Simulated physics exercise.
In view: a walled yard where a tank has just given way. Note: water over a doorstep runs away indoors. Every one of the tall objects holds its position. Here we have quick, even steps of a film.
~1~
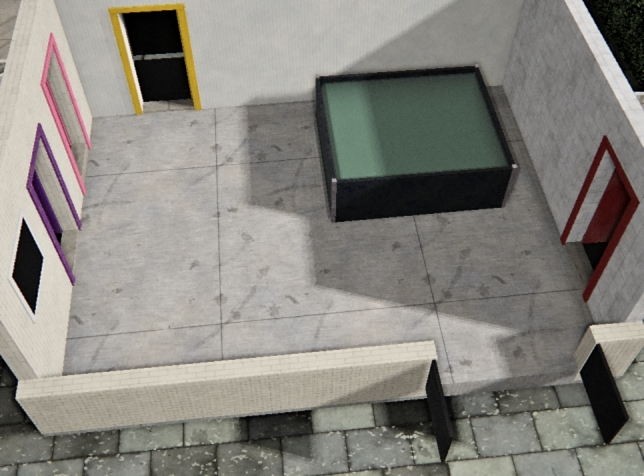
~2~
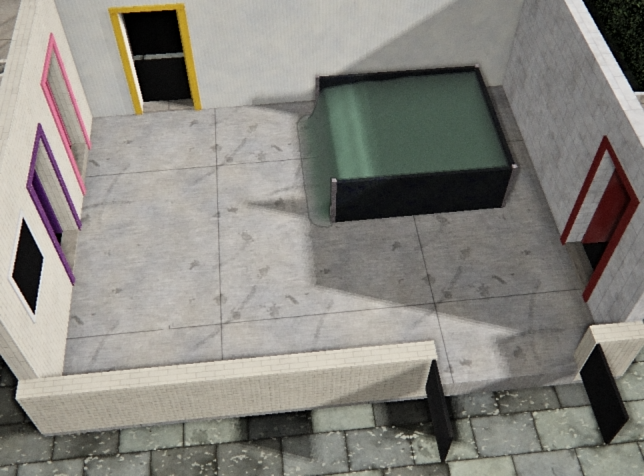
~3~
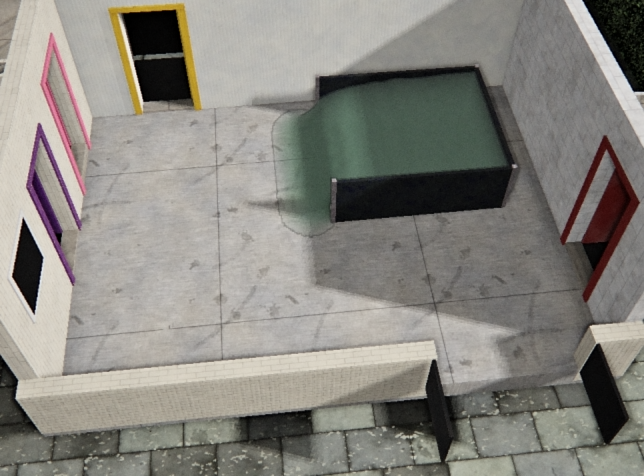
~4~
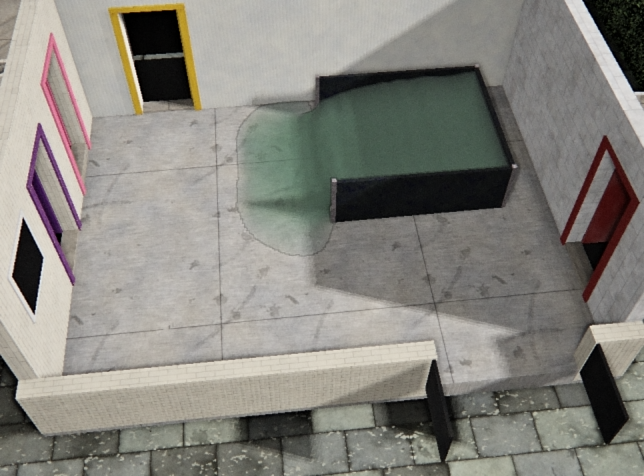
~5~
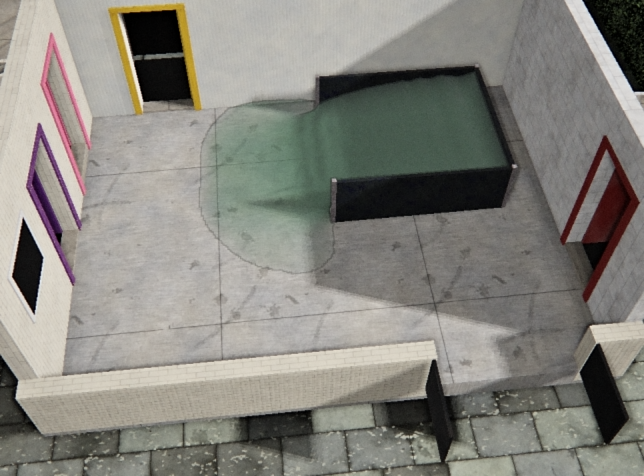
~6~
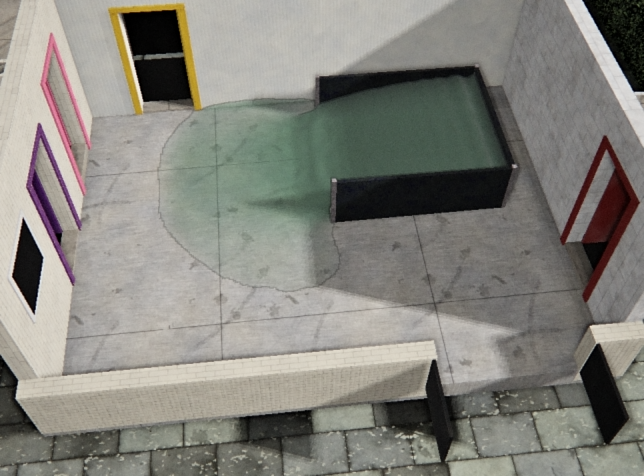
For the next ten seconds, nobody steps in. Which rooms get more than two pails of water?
In the end I expect the pink door to go over the limit, I expect the red door to go over the limit, I expect the yellow door to go over the limit, I expect the purple door to go over the limit.
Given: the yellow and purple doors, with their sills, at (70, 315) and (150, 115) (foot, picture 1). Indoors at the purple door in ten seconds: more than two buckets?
The purple one goes past it.
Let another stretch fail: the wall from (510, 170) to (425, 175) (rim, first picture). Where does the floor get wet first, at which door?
First: The red door.
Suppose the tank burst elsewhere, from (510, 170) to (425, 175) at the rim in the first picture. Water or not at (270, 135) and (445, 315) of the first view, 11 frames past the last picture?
Note: Point one unreached; point two inundated.
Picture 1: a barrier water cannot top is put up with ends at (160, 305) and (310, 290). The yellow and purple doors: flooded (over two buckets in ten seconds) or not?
First the yellow comes in over, then the purple comes in over.
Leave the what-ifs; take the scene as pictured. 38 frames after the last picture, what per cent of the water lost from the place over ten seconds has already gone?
Result, approximate: 75 per cent.
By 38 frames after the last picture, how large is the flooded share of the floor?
About 90 per cent.
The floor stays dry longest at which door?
That would be the red one.
A moment on, water covers 50 % of the floor; the pink door over two buckets in, the red door not reached, the yellow door under two buckets in, the purple door under two buckets in.
Next, water covers 55 % of the floor; the pink door far over two buckets in, the red door not reached, the yellow door over two buckets in, the purple door far over two buckets in.
Then, water covers 55 % of the floor; the pink door far over two buckets in, the red door not reached, the yellow door far over two buckets in, the purple door far over two buckets in.
Later, water covers 90 % of the floor; the pink door far over two buckets in, the red door not reached, the yellow door far over two buckets in, the purple door far over two buckets in.
In the end, water covers 100 % of the floor; the pink door far over two buckets in, the red door far over two buckets in, the yellow door far over two buckets in, the purple door far over two buckets in.
